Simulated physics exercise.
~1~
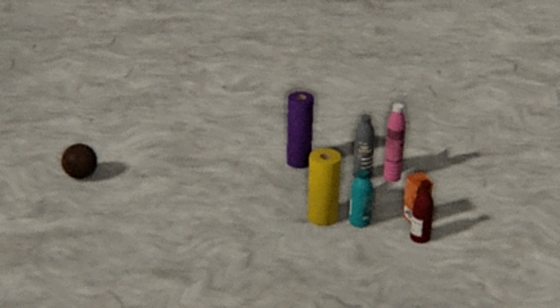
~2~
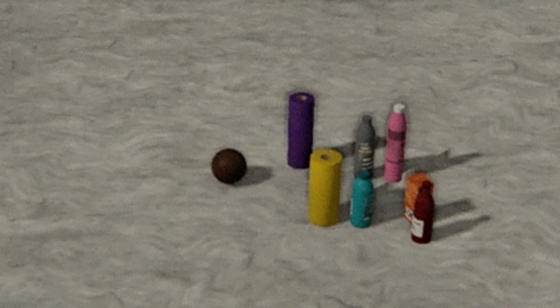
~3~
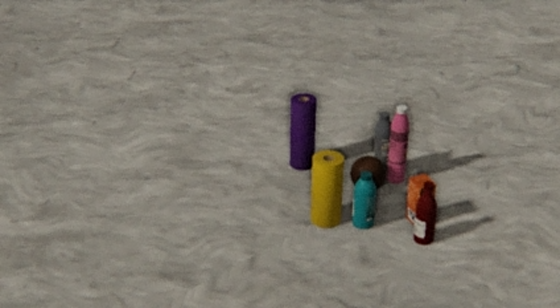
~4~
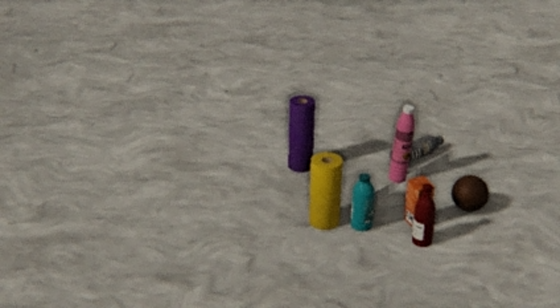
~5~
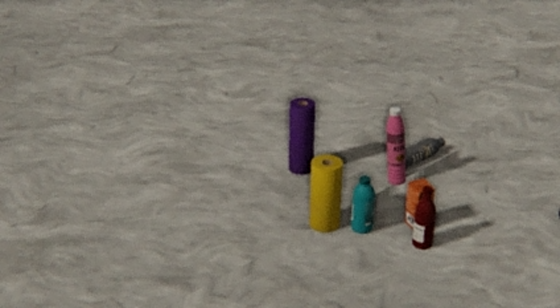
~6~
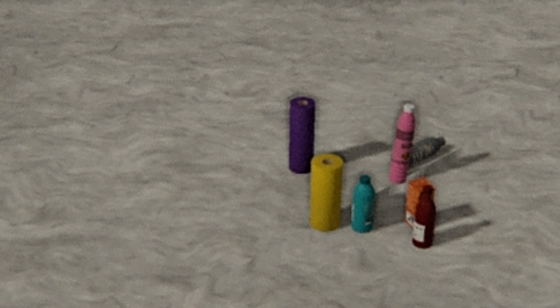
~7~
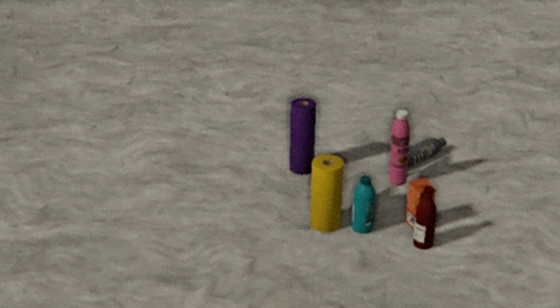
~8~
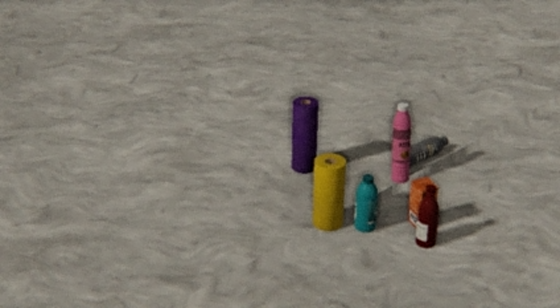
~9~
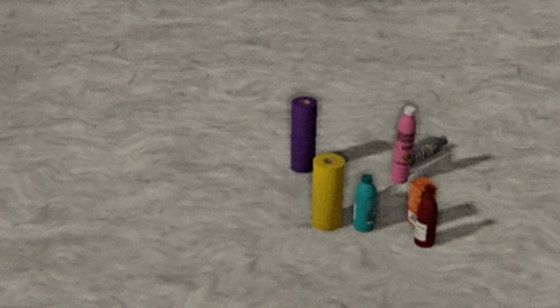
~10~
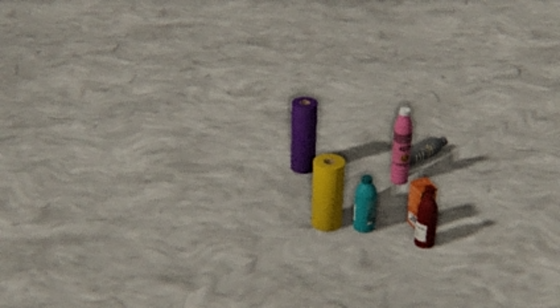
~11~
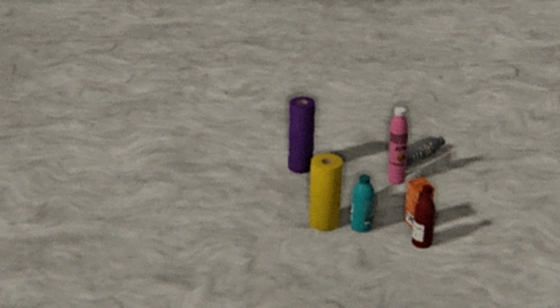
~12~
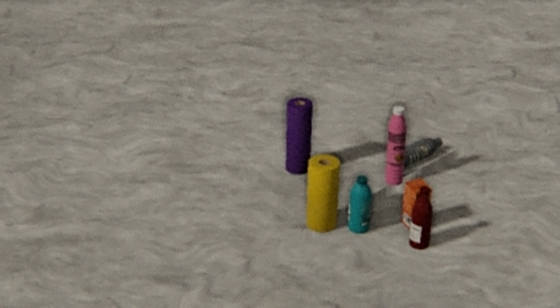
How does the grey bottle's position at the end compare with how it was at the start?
At the start the grey bottle stands upright, and at the end it lies on its side on the floor behind the pink bottle.
